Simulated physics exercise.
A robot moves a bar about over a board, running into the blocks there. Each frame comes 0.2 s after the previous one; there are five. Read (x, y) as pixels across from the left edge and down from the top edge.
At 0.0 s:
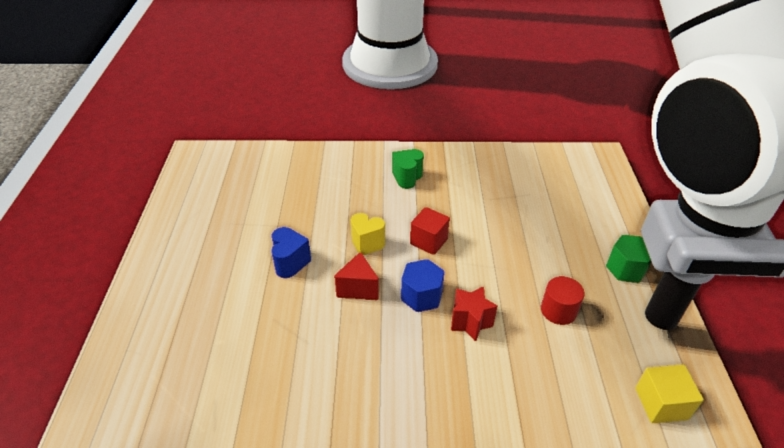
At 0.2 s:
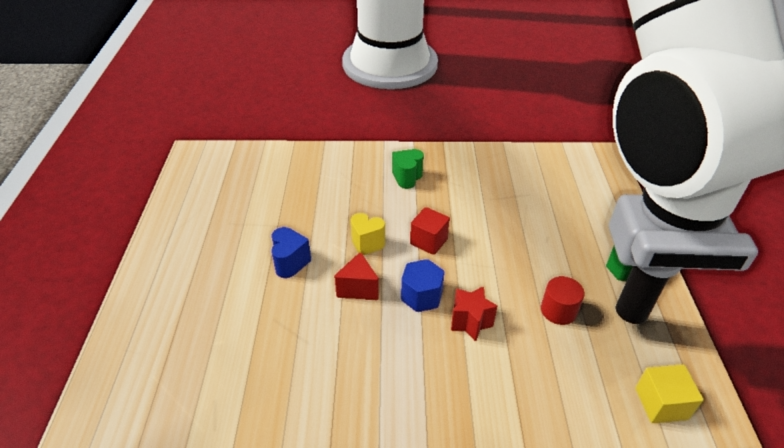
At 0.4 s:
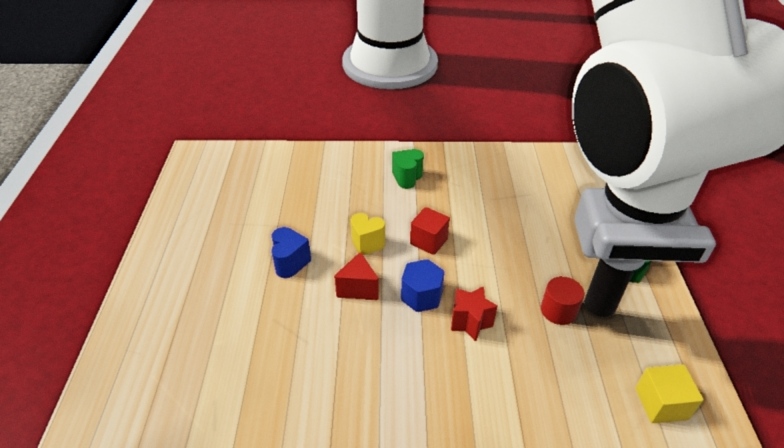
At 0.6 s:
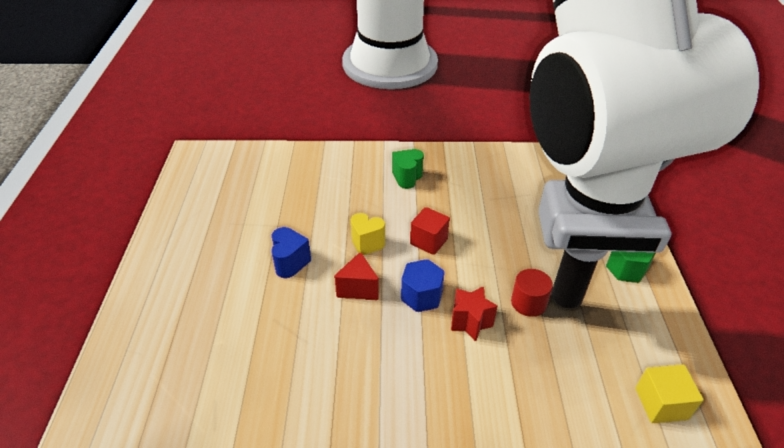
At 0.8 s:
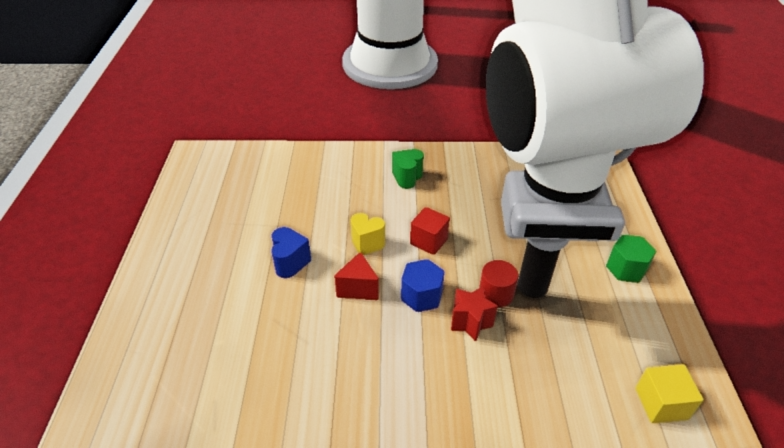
A robot arm sweeps its black bar leftward over a wooden board, pushing a red round block up beside a red star.
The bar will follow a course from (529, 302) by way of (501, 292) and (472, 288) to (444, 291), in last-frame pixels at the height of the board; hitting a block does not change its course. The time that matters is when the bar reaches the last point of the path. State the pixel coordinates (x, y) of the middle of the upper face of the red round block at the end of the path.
I expect it at (421, 253).
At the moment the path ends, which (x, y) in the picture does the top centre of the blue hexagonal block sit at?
Around (397, 274).
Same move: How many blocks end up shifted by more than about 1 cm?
The number is two.
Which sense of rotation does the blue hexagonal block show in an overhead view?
Rotates counter-clockwise.
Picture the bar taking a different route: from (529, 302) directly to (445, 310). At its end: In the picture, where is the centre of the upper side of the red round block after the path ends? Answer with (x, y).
It is at (457, 262).
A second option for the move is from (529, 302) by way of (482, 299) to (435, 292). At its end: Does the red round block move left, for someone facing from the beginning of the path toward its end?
It seems not.
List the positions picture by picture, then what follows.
The first picture shows bar's lower end (661, 317); blue hexagonal block (423, 275); red star (474, 302); red round block (566, 290).
The second picture shows bar (632, 312); blocks still.
The third picture shows bar (600, 305); blocks still.
The fourth picture shows bar (567, 297); red round block (534, 282).
The fifth picture shows bar (533, 287); blue hexagonal block (423, 275); red star (474, 302); red round block (500, 273).
The first path, step by step. Halfway along, bar (489, 274); red round block (457, 262).
At the end, bar (446, 276); blue hexagonal block (397, 274), turned 60° anticlockwise; red star still; red round block (421, 253).
